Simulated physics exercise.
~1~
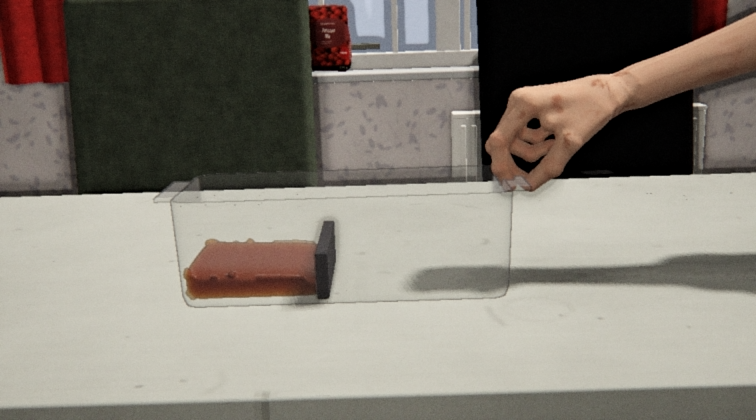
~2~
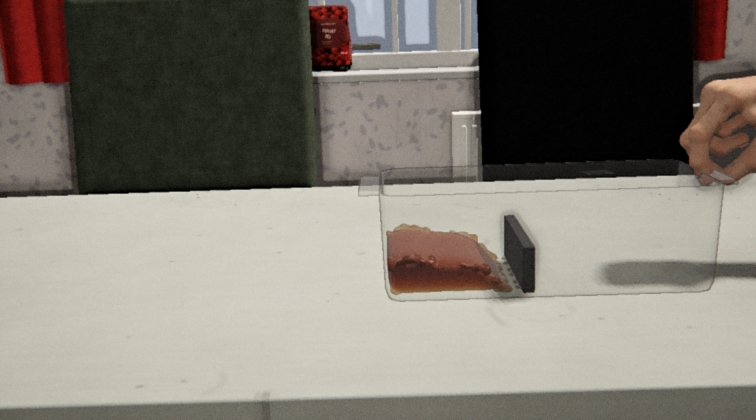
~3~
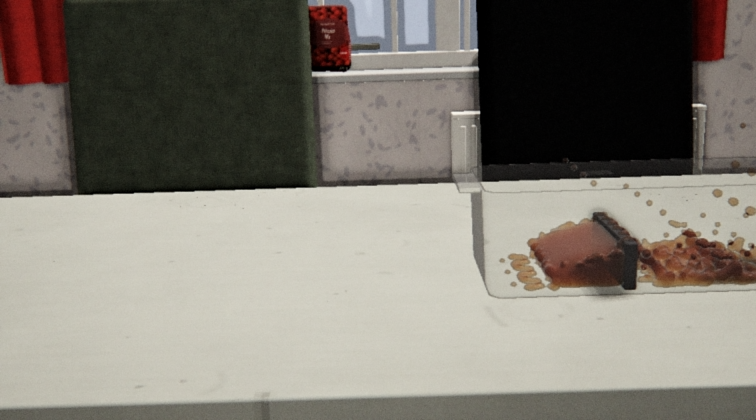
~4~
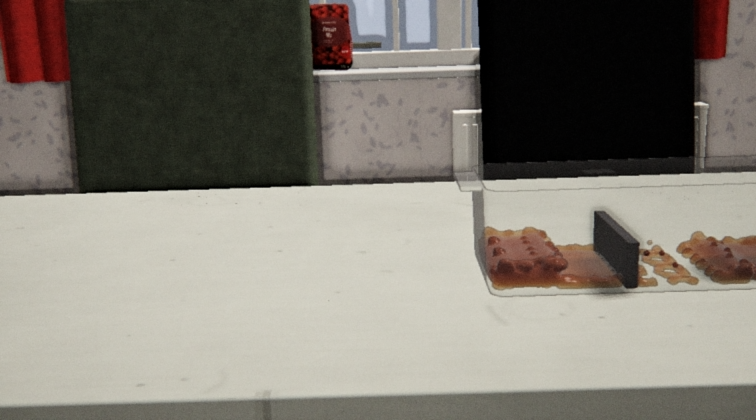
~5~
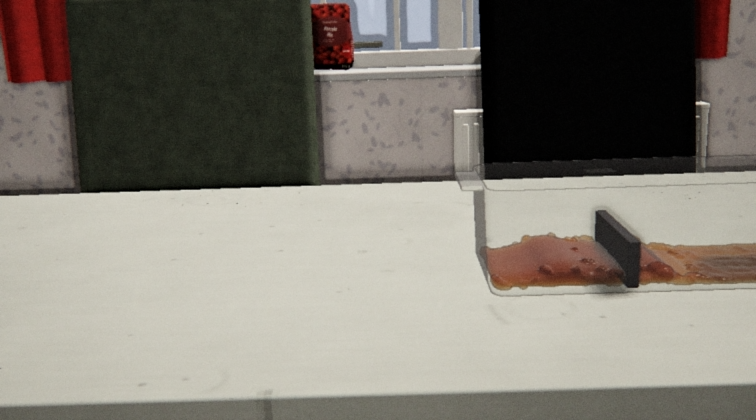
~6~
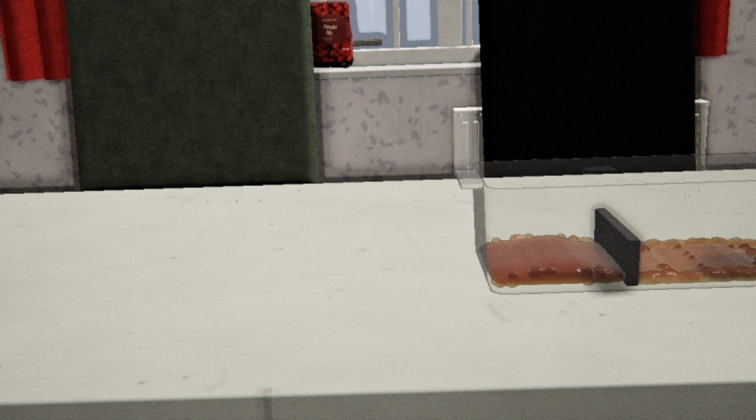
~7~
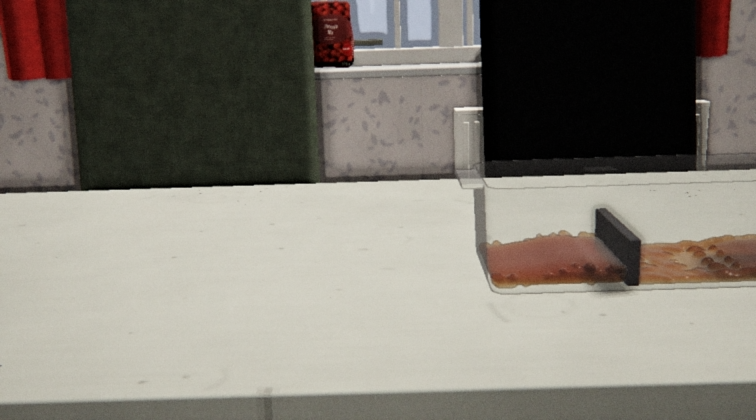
Hand pulling a clear divided box rightward across a white table, reddish-brown liquid surging over the divider and settling on both sides.
